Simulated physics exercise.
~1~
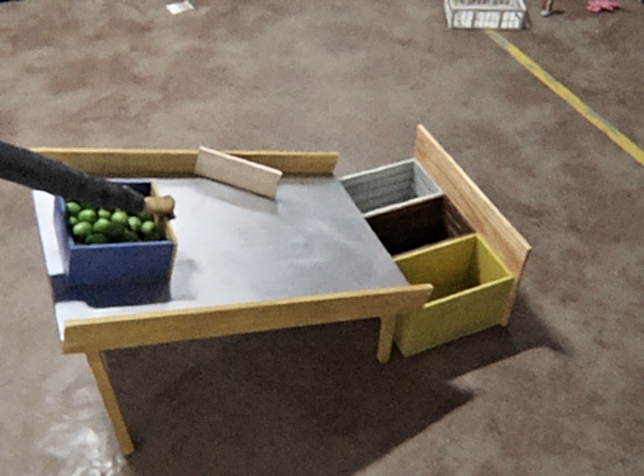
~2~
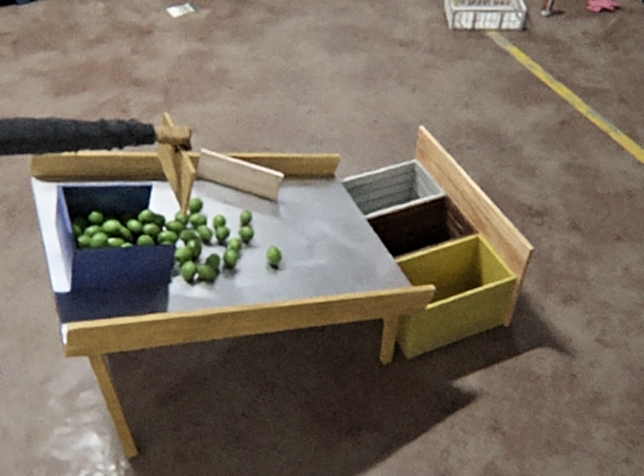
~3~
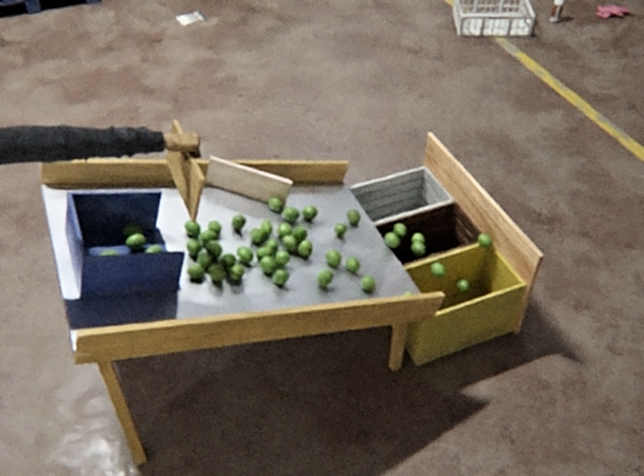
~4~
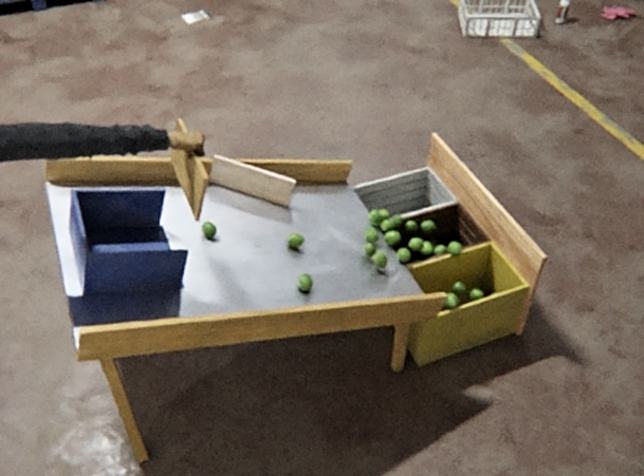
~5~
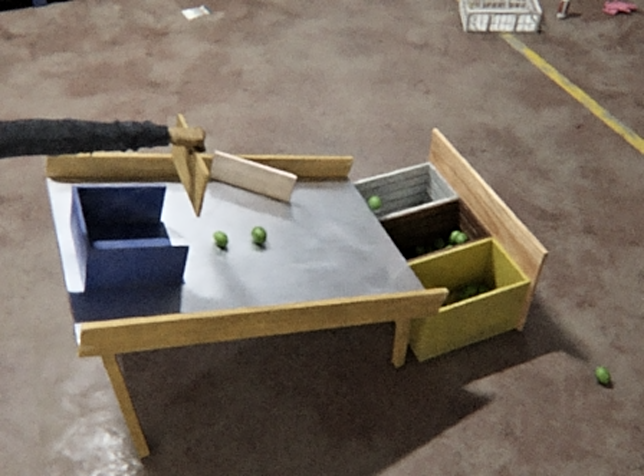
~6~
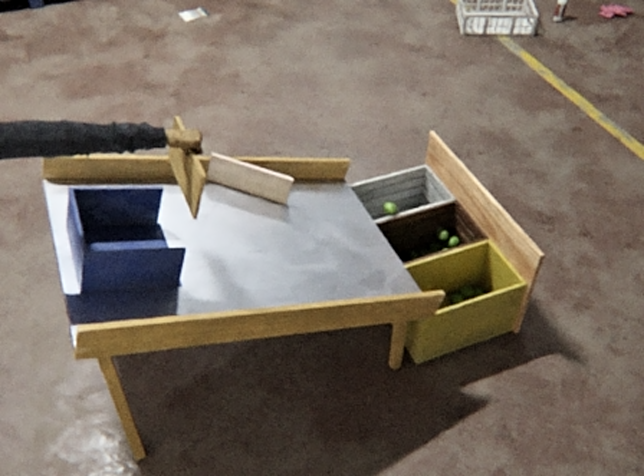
At the start, green limes fill a blue pen at the left of a sloping table, with a dark arm reaching over its wooden gate. The gate lifts, and limes spill right onto the smooth surface. They spread past an angled board, and the first ones drop off the right edge toward white, dark wooden and yellow bins. A thick cluster follows while a few stragglers trail behind, and one lime lands on the floor at the right. Finally the pen and table are empty, with limes lying in all three bins.
